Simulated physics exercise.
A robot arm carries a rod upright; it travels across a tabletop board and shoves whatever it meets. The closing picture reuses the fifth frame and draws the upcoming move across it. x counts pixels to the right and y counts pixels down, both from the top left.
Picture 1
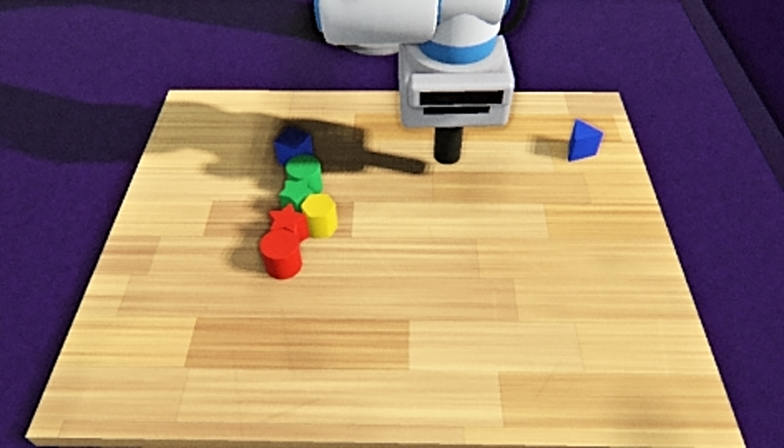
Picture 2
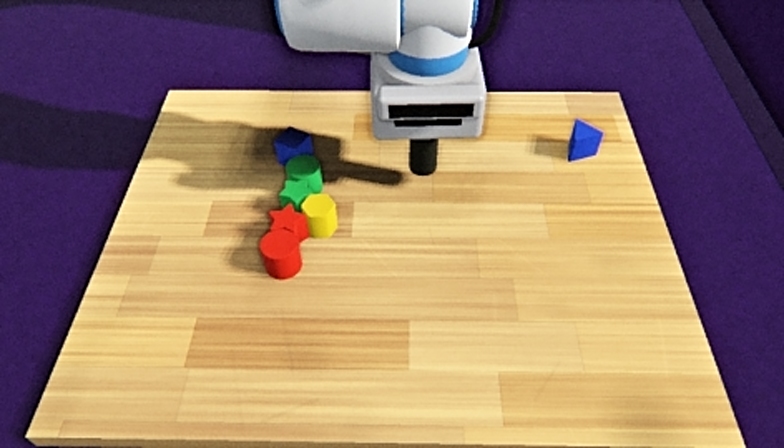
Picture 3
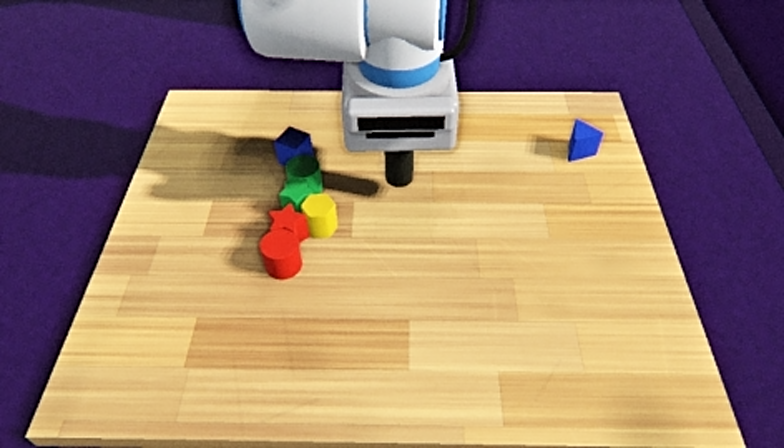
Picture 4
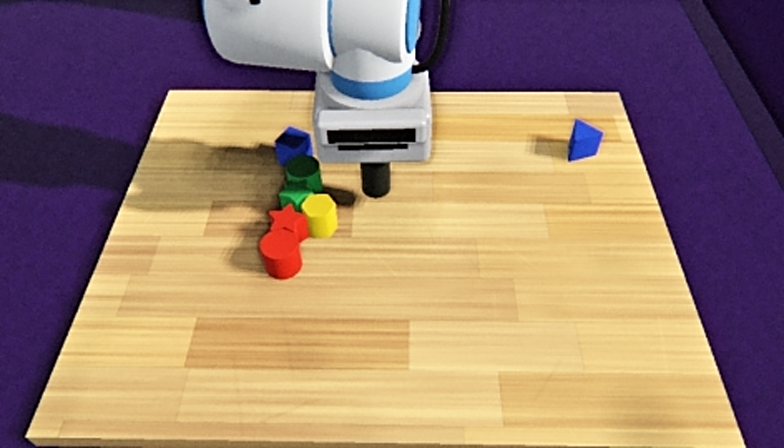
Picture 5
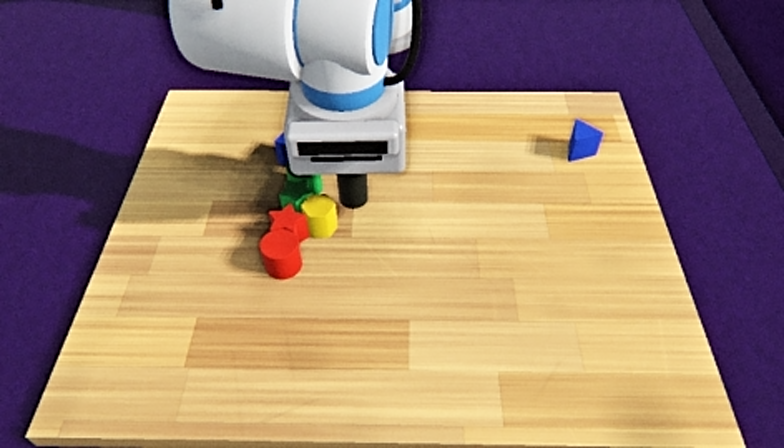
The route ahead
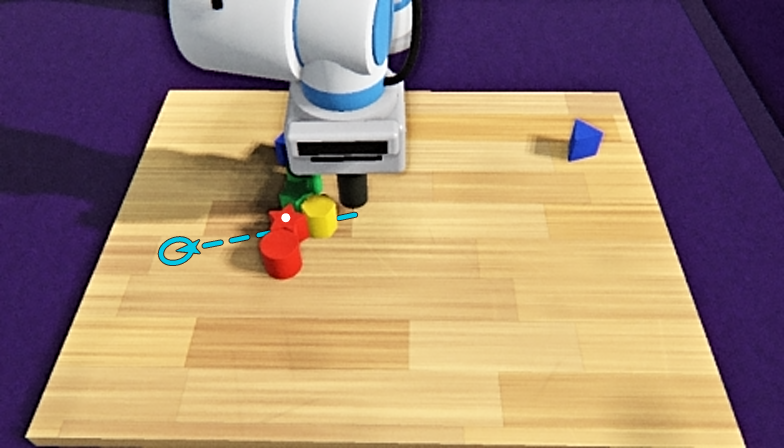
A white and blue robot arm with a black rod slid left and a little toward the viewer, nearing a cluster of red, green, yellow and blue blocks on a wooden board, while the blocks stayed still.
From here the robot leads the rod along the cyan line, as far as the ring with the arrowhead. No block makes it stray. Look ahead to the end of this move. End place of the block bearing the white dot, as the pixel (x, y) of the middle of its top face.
Answer: (186, 262).
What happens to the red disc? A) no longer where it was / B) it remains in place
My pick is A.
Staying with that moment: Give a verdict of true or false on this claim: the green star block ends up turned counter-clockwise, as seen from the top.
That claim is false.
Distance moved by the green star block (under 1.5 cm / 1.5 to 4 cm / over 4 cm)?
The green star block moves 1.5-4 cm.
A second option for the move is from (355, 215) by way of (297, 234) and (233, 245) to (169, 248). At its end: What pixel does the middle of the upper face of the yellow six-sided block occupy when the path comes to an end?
The top centre is at (132, 247).
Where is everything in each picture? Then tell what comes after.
In the first frame, lower end of the rod (447, 156), tops of blocks, red disc (279, 243), red star block (286, 218), green star block (296, 189), yellow six-sided block (318, 205).
In the second frame, rod (423, 167), blocks as before.
In the third frame, rod (399, 178), blocks as before.
In the fourth frame, rod (376, 188), blocks as before.
In the fifth frame, rod (354, 199), red disc (279, 243), red star block (286, 218), green star block (296, 189), yellow six-sided block (318, 205).
The drawn path runs from (355, 215) directly to (176, 251); the dot is on the red star block.
The first path, step by step. One third of the way, rod (294, 211); red disc (270, 249); red star block (240, 230), turned 75° anticlockwise; green star block (280, 188), turned 75° clockwise; yellow six-sided block (263, 213), turned 15° clockwise.
Two thirds of the way, rod (232, 224); red disc (270, 249); red star block (195, 257), turned 115° anticlockwise; green star block (273, 189), turned 110° clockwise; yellow six-sided block (201, 232), turned 15° anticlockwise.
At the end, rod (169, 235); red disc (270, 249); red star block (186, 262), turned 150° anticlockwise; green star block (273, 189), turned 110° clockwise; yellow six-sided block (145, 253), turned 75° anticlockwise.
